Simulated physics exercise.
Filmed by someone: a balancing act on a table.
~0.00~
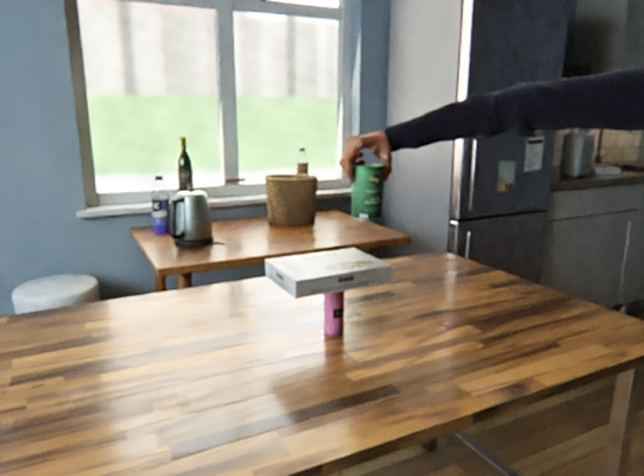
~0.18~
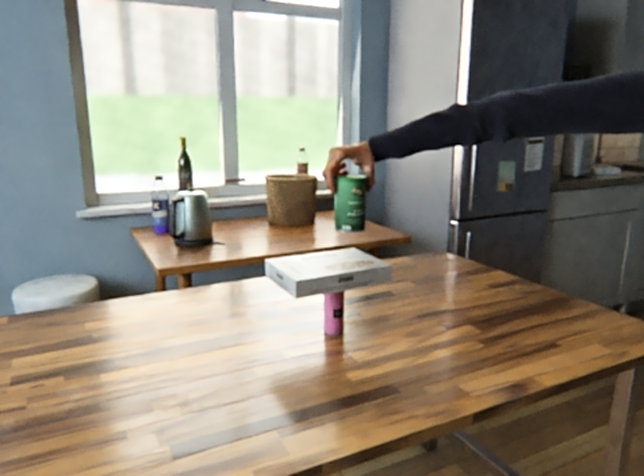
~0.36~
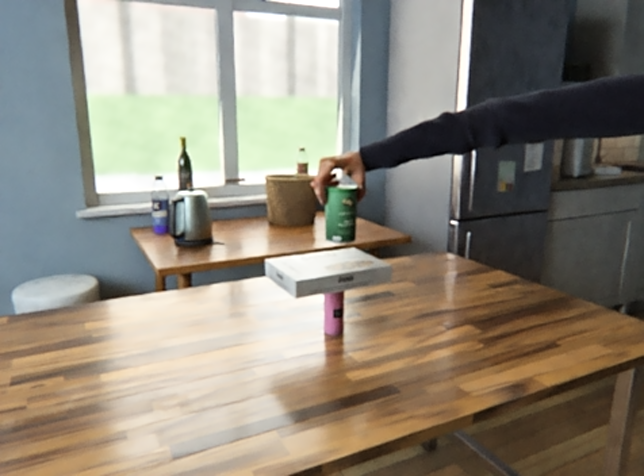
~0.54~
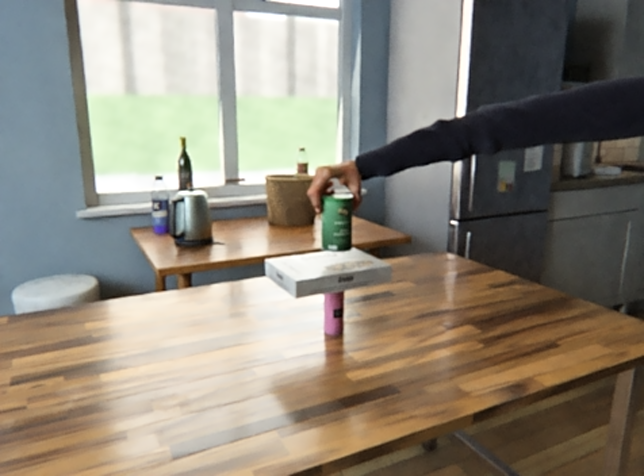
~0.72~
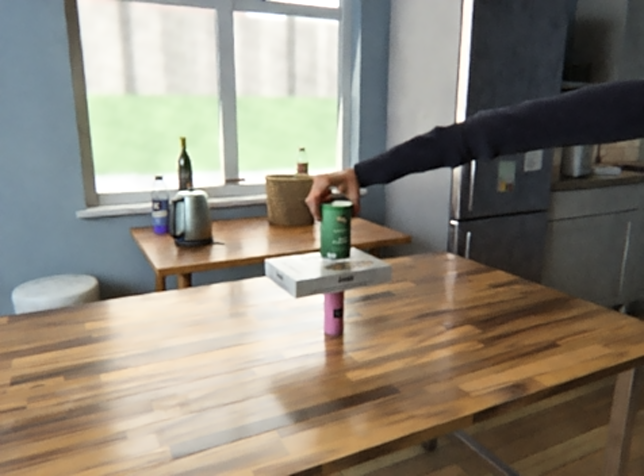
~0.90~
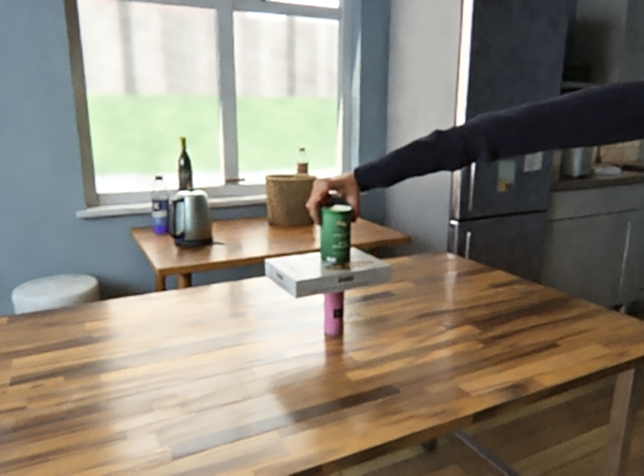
On a wooden table, a hand lowers a green tin onto a box atop a pink shaker.
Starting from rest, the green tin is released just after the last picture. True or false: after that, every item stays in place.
True.
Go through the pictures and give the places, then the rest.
In the first picture, coming down; green tin (367, 192); pink shaker (334, 305).
In the second picture, coming down; green tin (350, 203); pink shaker (334, 305).
In the third picture, coming down; green tin (341, 213); pink shaker (334, 305).
In the fourth picture, coming down; green tin (337, 223); pink shaker (334, 305).
In the fifth picture, coming down; green tin (336, 230); pink shaker (334, 305).
In the sixth picture, in place under the hand; green tin (336, 235); pink shaker (334, 305).
After 1.20 s, no change.
After 1.60 s, green tin resting near (336, 235).
In the end (2.0 s), all 3 unmoved. At the end, from the last picture's camera, green tin near (336, 235). The stack stays up.
